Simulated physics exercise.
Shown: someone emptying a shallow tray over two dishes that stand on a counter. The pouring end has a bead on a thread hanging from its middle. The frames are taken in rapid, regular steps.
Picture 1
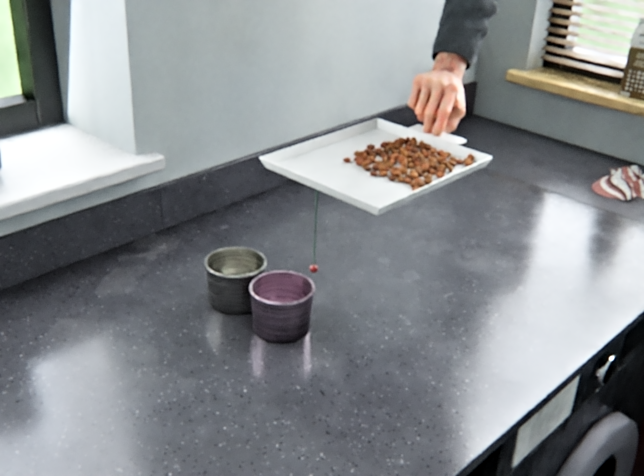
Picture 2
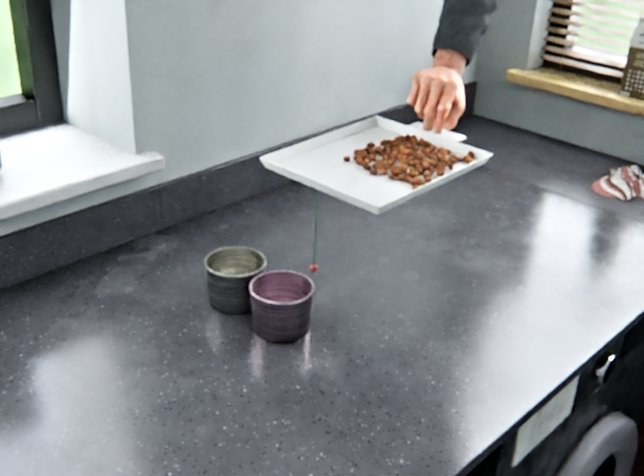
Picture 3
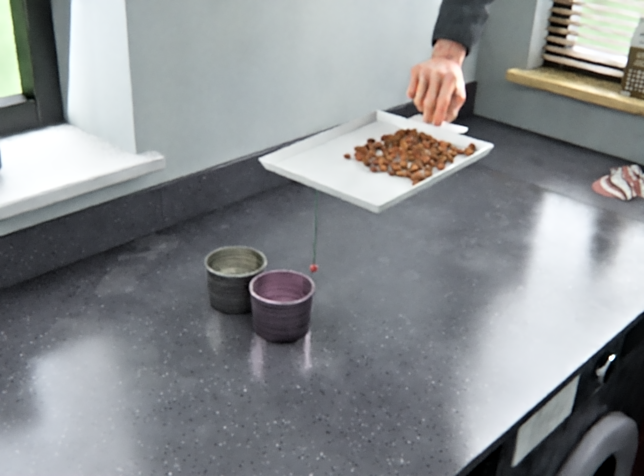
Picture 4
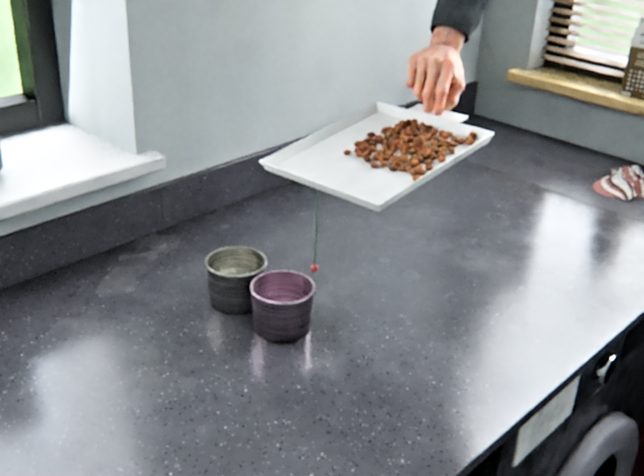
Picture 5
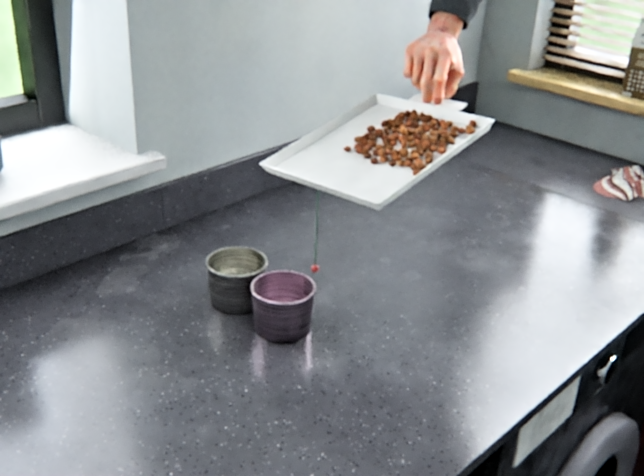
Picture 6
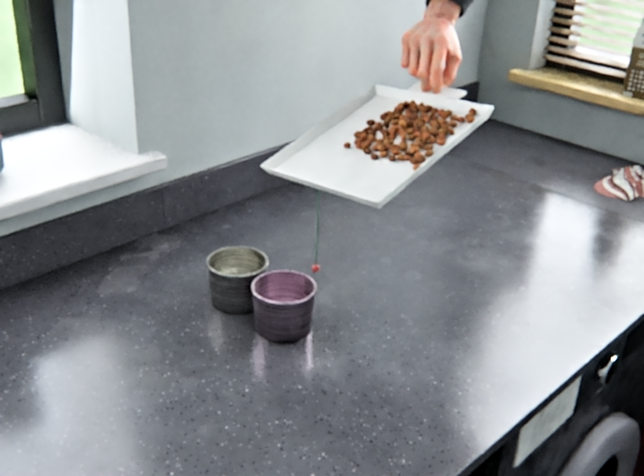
A white tray of brown kibble, held by a hand at its far right end above a dark counter, starts out level, with a red bead hanging on a thread beneath it. The hand gradually raises that end, tilting the tray toward its left corner, while the grey-green and purple dishes stay still.
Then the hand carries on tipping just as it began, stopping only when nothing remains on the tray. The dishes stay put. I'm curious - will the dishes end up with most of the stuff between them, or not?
Yes, more than half of it.
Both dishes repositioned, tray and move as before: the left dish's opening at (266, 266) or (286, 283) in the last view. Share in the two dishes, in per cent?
Trial 1 50%, trial 2 20%.
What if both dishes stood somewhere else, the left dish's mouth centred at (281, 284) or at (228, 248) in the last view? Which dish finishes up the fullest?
The one at left the first time, the one at right the second.
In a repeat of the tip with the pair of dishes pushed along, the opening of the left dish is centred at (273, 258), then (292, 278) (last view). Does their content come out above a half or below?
Earlier try a minority share, later try a minority share.
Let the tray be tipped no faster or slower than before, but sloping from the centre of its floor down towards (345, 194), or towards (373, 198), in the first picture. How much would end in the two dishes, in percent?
About 10 % and 0 %.
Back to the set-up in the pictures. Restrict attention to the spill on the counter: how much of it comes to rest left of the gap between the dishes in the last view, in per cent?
Around 40 percent of the pieces.
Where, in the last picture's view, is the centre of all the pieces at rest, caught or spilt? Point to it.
Centre at rest: Close to (240, 297).
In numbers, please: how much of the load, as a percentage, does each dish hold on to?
For the left dish some 50 %, for the right dish some 20 %.
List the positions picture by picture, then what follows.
The first picture shows corners of the pouring end at (266, 157) and (379, 204), level; middle of the load at (410, 161), bits of dog kibble; left dish at (213, 287); right dish at (259, 315); bead on its thread at (314, 269).
The second picture shows corners of the pouring end at (266, 158) and (378, 204), level; middle of the load at (409, 159).
The third picture shows corners of the pouring end at (266, 158) and (378, 202), tipped barely, lowest at the left corner; middle of the load at (410, 154).
The fourth picture shows corners of the pouring end at (266, 160) and (378, 201), tipped a little, lowest at the left corner; middle of the load at (410, 146).
The fifth picture shows corners of the pouring end at (266, 162) and (378, 200), tipped a little, lowest at the left corner; middle of the load at (410, 139).
The sixth picture shows corners of the pouring end at (267, 164) and (377, 198), tipped clearly, lowest at the left corner; middle of the load at (410, 131); left dish at (215, 287); right dish at (261, 314).
Soon after the last picture, tray tipped steeply; about two thirds on the tray; a stray few in the left dish; about a third in the air.
A little later, tray tipped right over; about a quarter in the right dish; about half in the left dish; about a quarter outside both; a small part in the air.
Later still, tray tipped past a quarter turn; about a quarter in the right dish; about half in the left dish; about a quarter outside both.
At rest, tray tipped past a quarter turn; about a quarter in the right dish; about half in the left dish; about a quarter outside both.
